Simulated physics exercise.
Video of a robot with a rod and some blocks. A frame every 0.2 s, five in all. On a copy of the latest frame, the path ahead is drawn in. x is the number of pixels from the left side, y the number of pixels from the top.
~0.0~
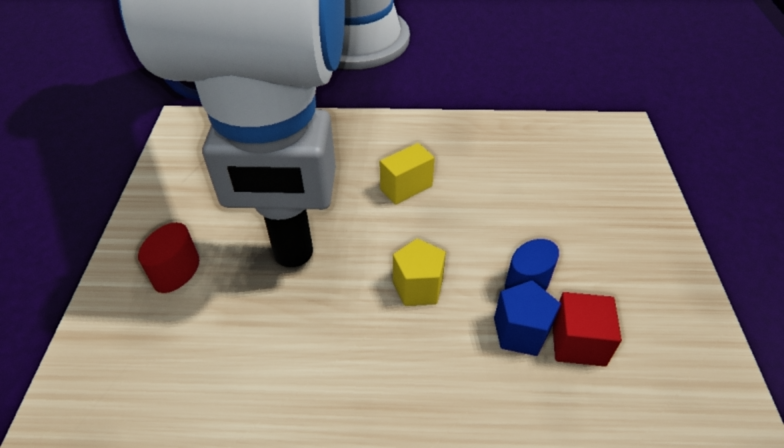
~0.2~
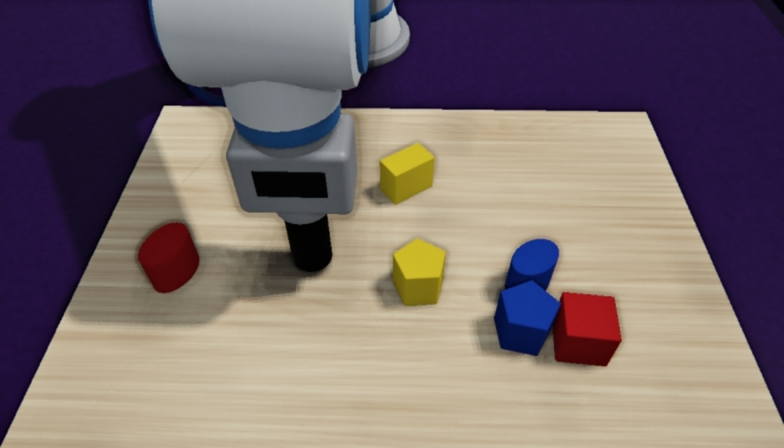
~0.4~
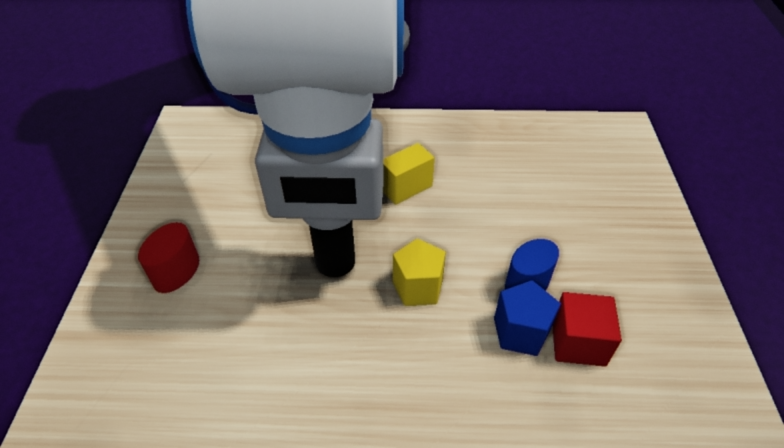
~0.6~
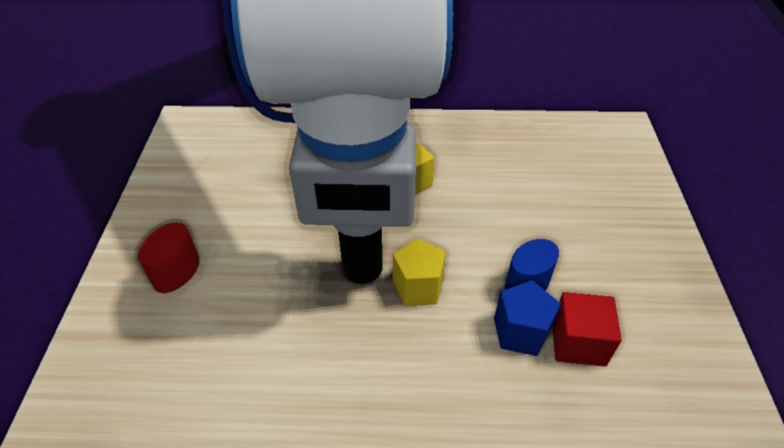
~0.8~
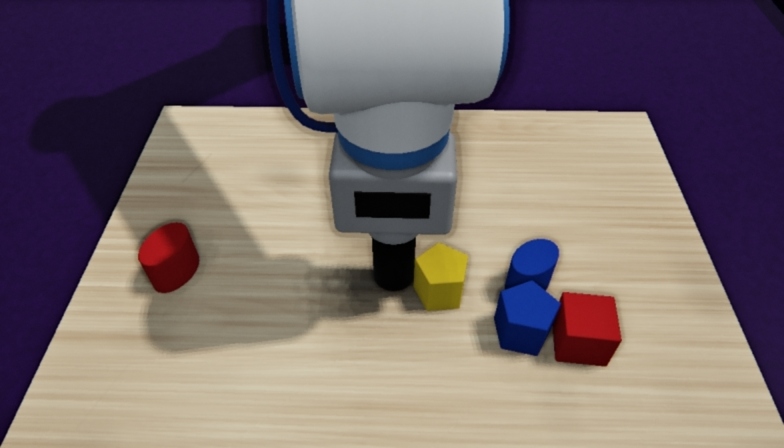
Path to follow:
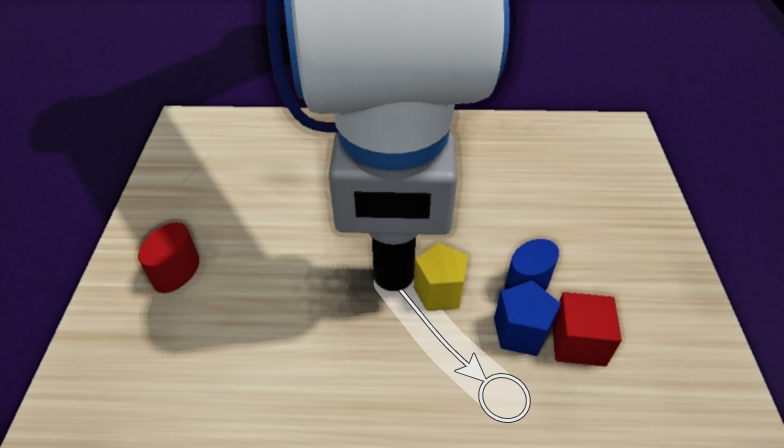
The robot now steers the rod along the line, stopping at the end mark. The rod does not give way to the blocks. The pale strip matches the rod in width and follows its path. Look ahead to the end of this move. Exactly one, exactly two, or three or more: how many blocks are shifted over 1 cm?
Total: One.
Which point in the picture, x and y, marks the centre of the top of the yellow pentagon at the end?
The yellow pentagon ends near (471, 276).
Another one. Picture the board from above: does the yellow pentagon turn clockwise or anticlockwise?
It spins anti-clockwise.
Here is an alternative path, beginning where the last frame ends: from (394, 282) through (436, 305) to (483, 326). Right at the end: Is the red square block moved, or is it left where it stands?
At the end of the path, the red square block has moved off its old spot.
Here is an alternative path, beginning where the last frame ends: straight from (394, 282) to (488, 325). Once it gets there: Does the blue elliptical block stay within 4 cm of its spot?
Yes, that is how it ends up.
Drawn move, from (394, 282) via (441, 338), ending at (504, 397).
The first path, step by step. One third of the way, rod at (425, 313); yellow pentagon at (468, 274), turned 60° anticlockwise.
Two thirds of the way, rod at (461, 352); yellow pentagon at (471, 276), turned 75° anticlockwise.
At the end, rod at (506, 391); yellow pentagon at (471, 276), turned 75° anticlockwise; blue pentagon still.
